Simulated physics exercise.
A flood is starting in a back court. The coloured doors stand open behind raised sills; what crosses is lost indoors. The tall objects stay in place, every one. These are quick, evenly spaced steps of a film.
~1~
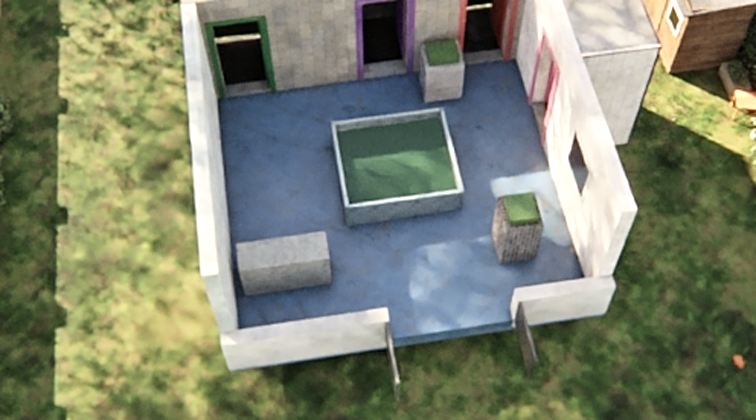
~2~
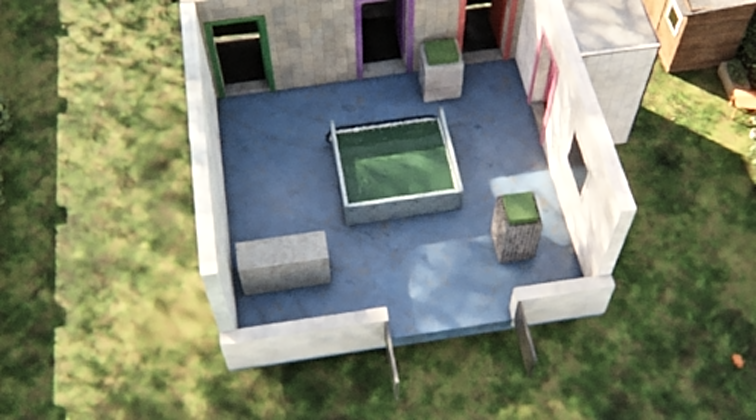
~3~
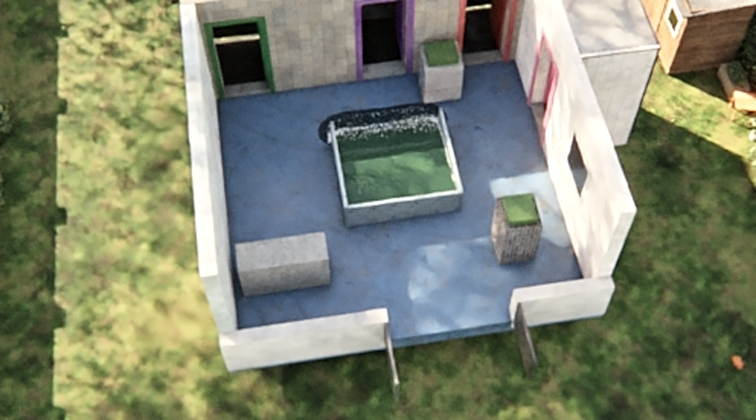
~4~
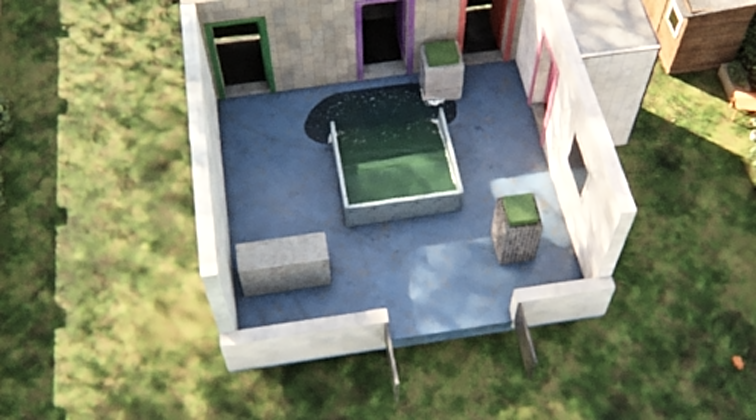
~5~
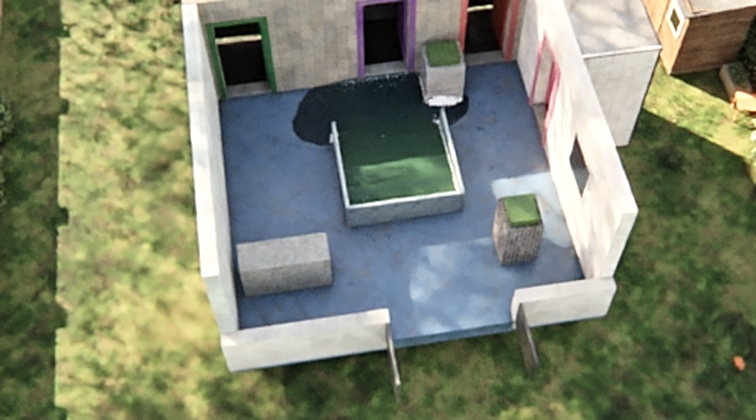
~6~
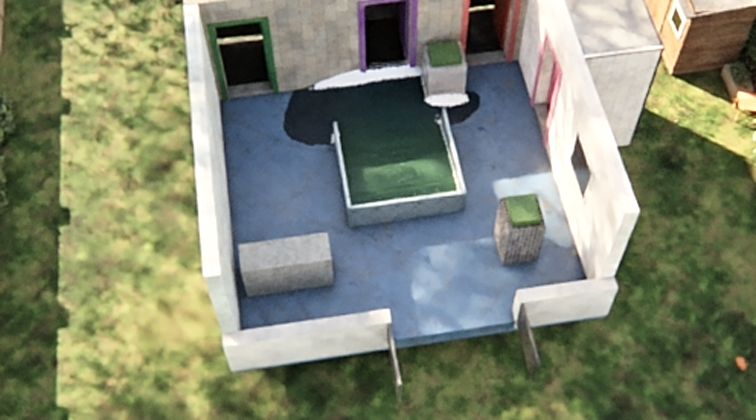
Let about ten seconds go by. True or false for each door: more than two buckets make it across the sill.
Red door: False; purple door: True; pink door: False; green door: True.
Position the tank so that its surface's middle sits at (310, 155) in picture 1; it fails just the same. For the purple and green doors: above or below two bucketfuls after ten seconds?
Purple door: Falls short; green door: Exceeds the limit.
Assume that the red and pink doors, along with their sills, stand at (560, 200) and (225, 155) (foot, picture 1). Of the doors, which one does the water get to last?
Answer: The red-painted one.
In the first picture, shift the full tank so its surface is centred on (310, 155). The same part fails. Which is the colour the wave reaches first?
Answer: The green one.
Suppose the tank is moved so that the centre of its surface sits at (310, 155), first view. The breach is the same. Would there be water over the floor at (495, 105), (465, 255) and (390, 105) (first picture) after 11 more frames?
Spared, spared, hit.
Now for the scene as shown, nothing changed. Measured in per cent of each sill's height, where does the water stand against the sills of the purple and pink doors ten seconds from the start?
Roughly 40 % and 20 %, respectively.
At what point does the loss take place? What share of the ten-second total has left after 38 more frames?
Note - share reached: 70 %.
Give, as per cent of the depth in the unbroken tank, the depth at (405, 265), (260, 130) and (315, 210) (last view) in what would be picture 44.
The depth comes out near 2, 20 and 6 per cent.
A moment on, water covers 25 % of the floor; the red door wet at the sill, nothing in, the purple door over two buckets in, the pink door not reached, the green door wet at the sill, nothing in.
Next, water covers 30 % of the floor; the red door wet at the sill, nothing in, the purple door far over two buckets in, the pink door wet at the sill, nothing in, the green door wet at the sill, nothing in.
Then, water covers 50 % of the floor; the red door wet at the sill, nothing in, the purple door far over two buckets in, the pink door wet at the sill, nothing in, the green door under two buckets in.
Later, water covers 80 % of the floor; the red door under two buckets in, the purple door far over two buckets in, the pink door wet at the sill, nothing in, the green door over two buckets in.
In the end, water covers 100 % of the floor; the red door under two buckets in, the purple door far over two buckets in, the pink door wet at the sill, nothing in, the green door over two buckets in.
